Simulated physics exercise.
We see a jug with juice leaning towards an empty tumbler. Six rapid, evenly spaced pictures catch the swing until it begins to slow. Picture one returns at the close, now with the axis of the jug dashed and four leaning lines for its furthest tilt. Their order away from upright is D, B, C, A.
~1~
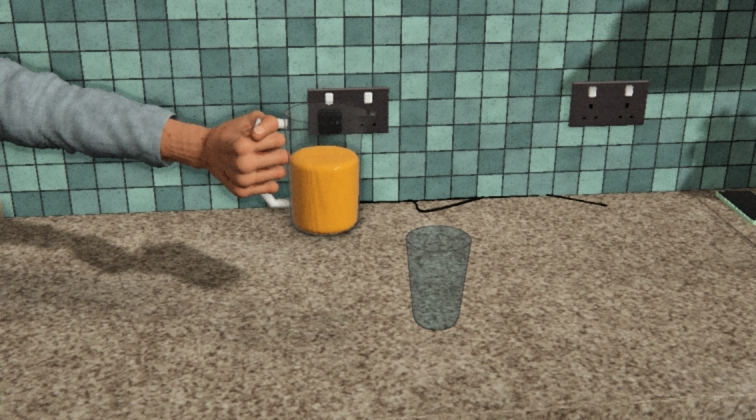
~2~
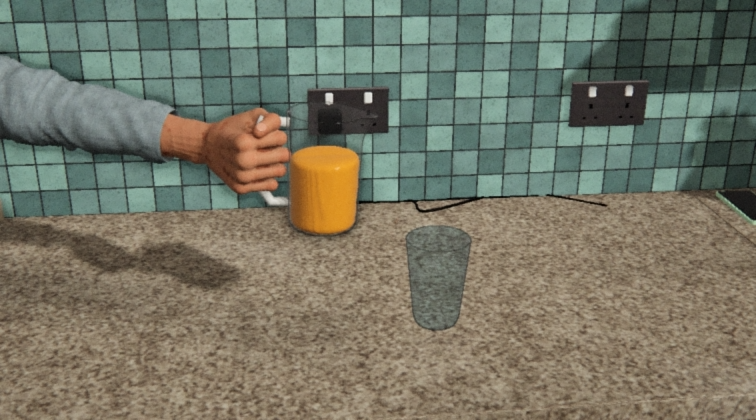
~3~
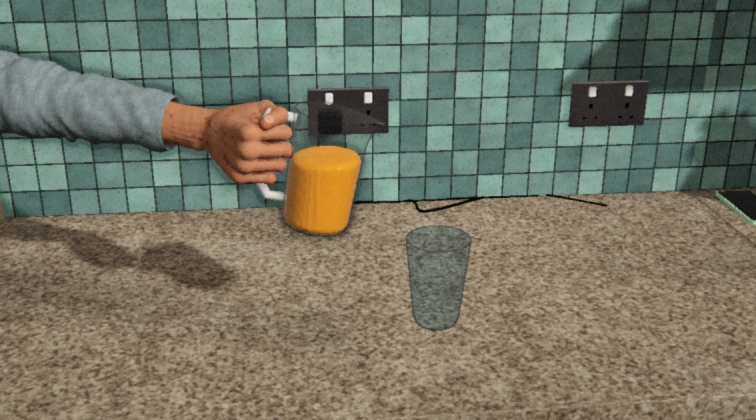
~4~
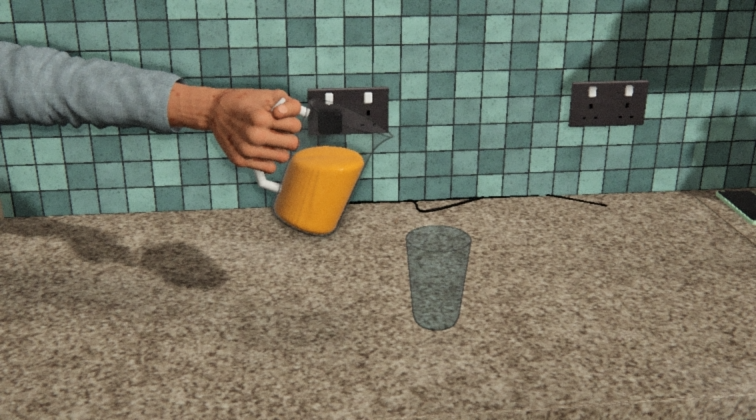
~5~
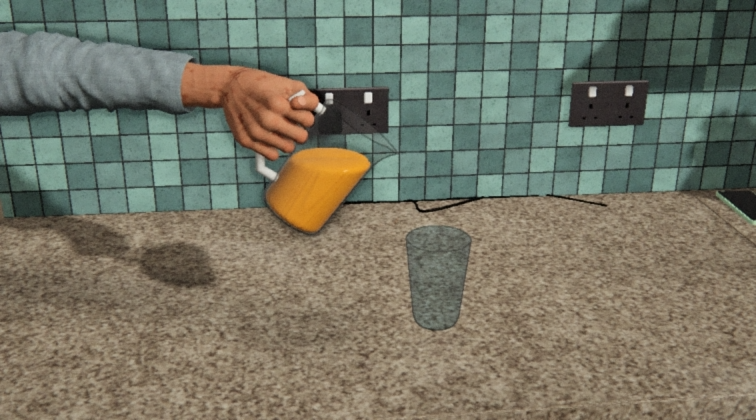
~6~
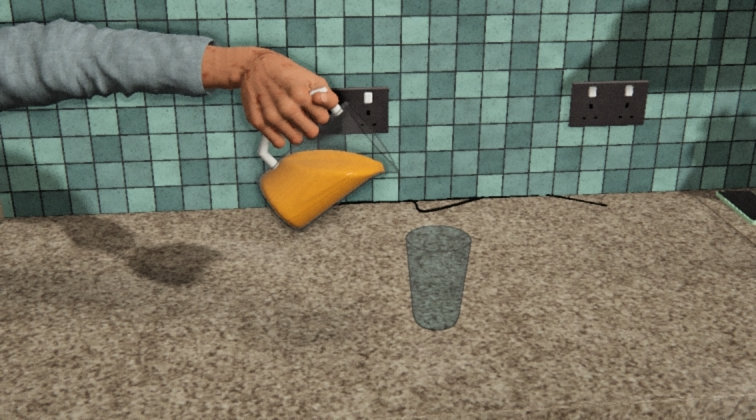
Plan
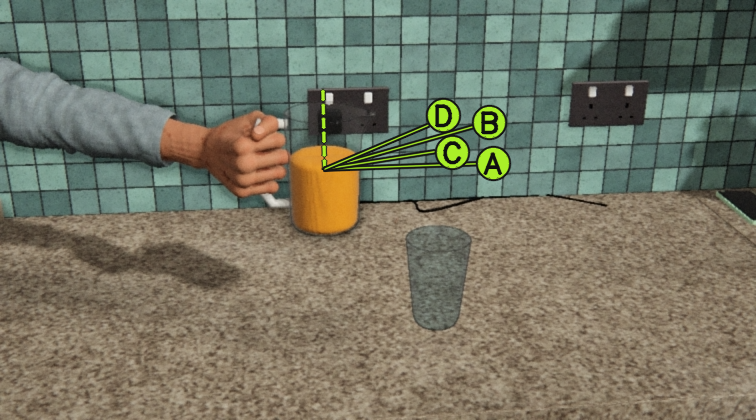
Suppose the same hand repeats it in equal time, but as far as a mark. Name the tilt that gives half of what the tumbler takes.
Best: B.
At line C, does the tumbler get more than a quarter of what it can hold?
Yes.
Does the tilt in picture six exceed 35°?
Yes.
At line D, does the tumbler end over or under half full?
Under.
On the marked copy, A at (476, 163); B at (473, 126); C at (434, 151); D at (428, 125).
With A, the tumbler ends with about 77 % of what it can hold; 7 % of the juice is spilt.
With B, the tumbler ends with about 48 % of what it can hold.
With C, the tumbler ends with about 67 % of what it can hold.
With D, the tumbler ends with about 29 % of what it can hold.
